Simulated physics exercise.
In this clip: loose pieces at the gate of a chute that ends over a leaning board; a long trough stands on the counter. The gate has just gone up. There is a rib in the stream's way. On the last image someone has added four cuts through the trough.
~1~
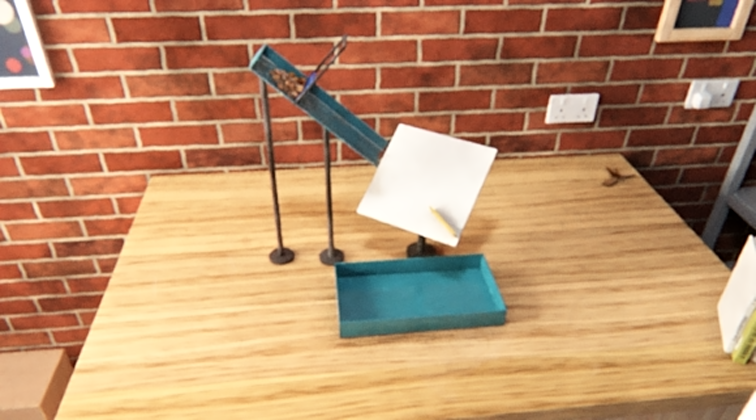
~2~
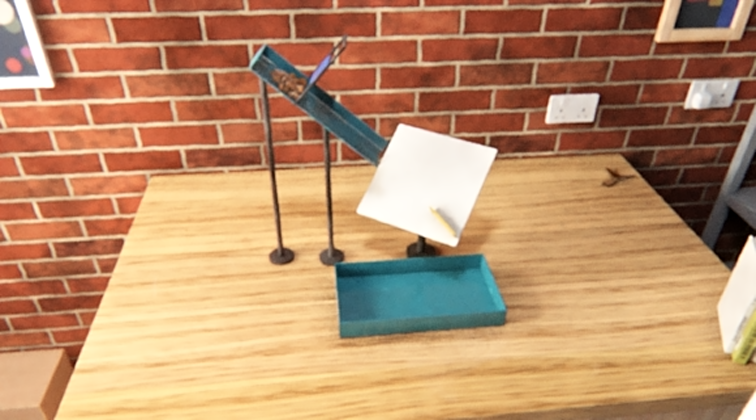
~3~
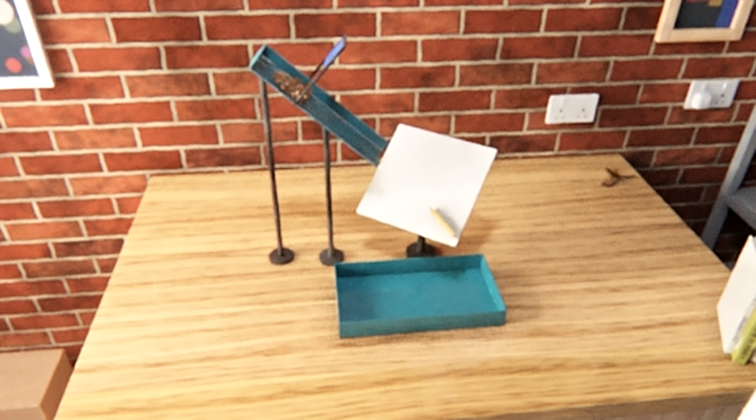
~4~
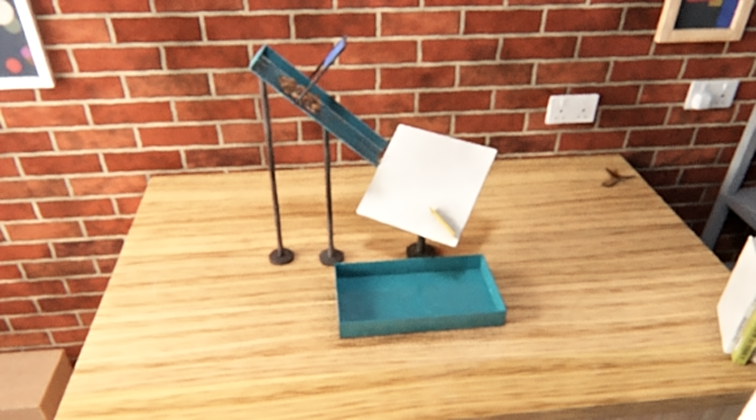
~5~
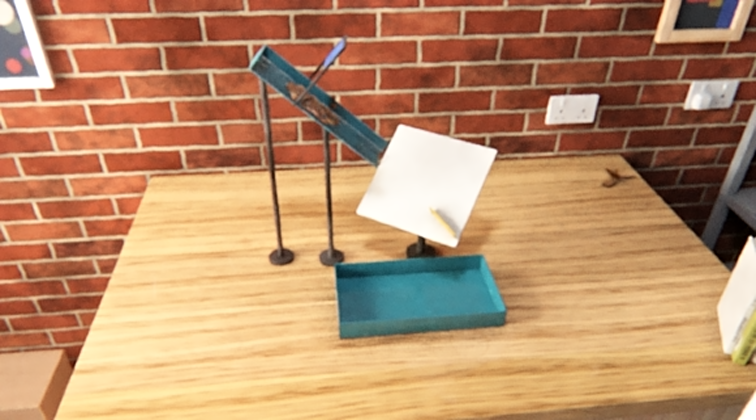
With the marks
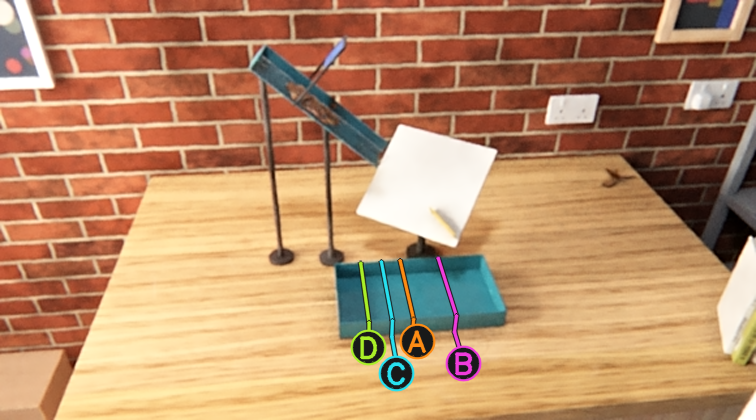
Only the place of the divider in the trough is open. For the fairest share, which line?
A.
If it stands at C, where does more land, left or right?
The right side.
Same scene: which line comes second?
Here it is line C.
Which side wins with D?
The right side.
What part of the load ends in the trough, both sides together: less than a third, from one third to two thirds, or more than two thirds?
About that: More than two thirds.
On the marked copy, line A crosses the front rim at (413, 318); line B crosses the front rim at (456, 315); line C crosses the front rim at (392, 319); line D crosses the front rim at (368, 321).
Choosing A, of what is caught, about half on the left of the divider, about half on the right.
Choosing B, of what is caught, nearly all on the left of the divider, a small part on the right.
Choosing C, of what is caught, about a quarter on the left of the divider, most on the right.
Choosing D, of what is caught, a small part on the left of the divider, most on the right.
